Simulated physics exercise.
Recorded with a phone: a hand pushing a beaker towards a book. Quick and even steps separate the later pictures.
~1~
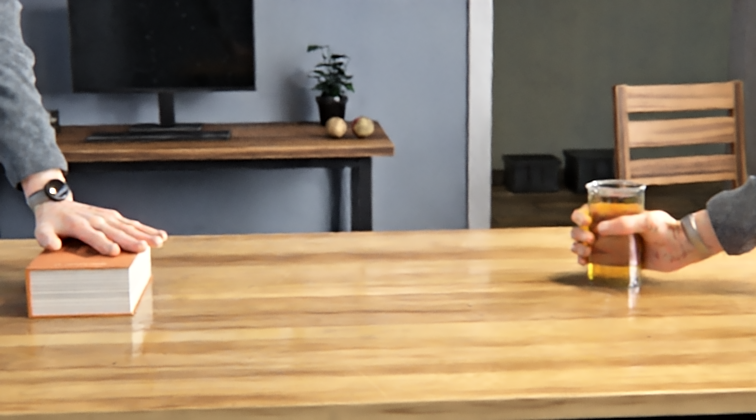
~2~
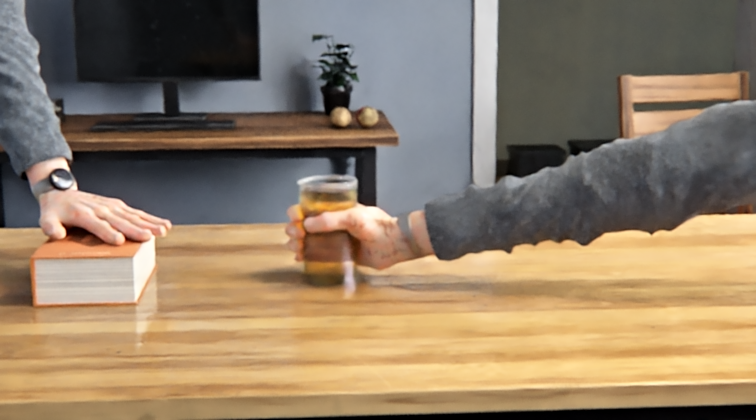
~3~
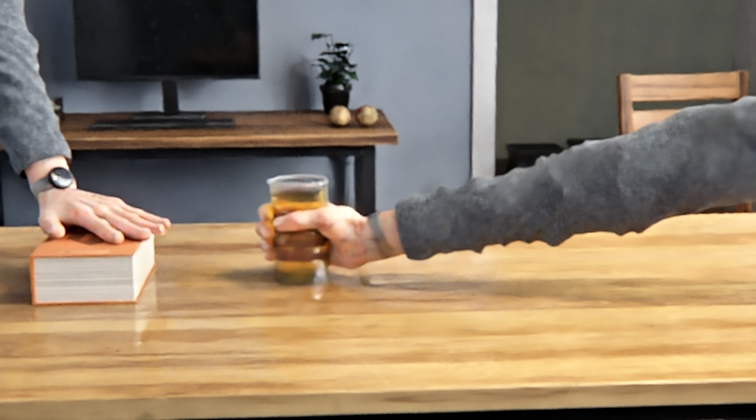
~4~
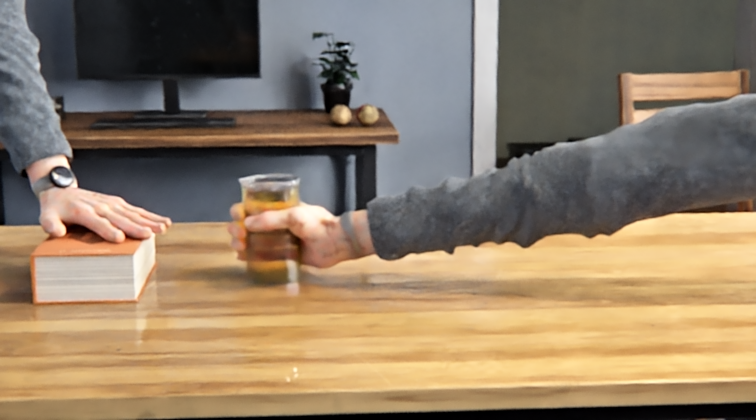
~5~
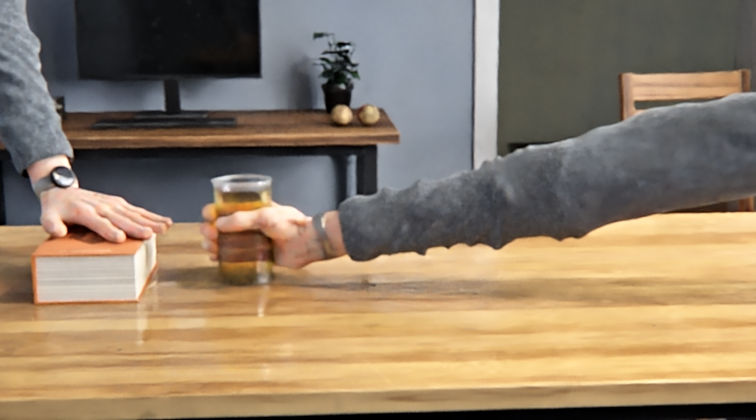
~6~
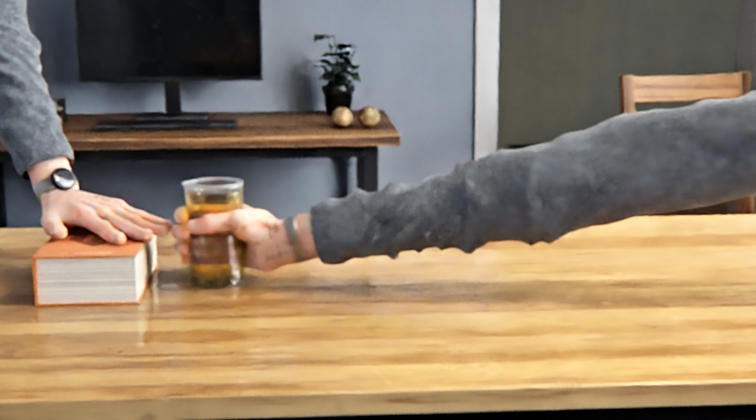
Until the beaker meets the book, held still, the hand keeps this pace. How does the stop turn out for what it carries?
Splashes out.
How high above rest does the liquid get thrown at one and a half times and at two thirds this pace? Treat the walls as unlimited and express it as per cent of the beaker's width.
Near 70 and 30 in a hundred.
Shortly, the beaker meets the book.
Then, the apple juice surges up the wall; it has lost some.
At the finish, the beaker stands at the book; it has lost some.
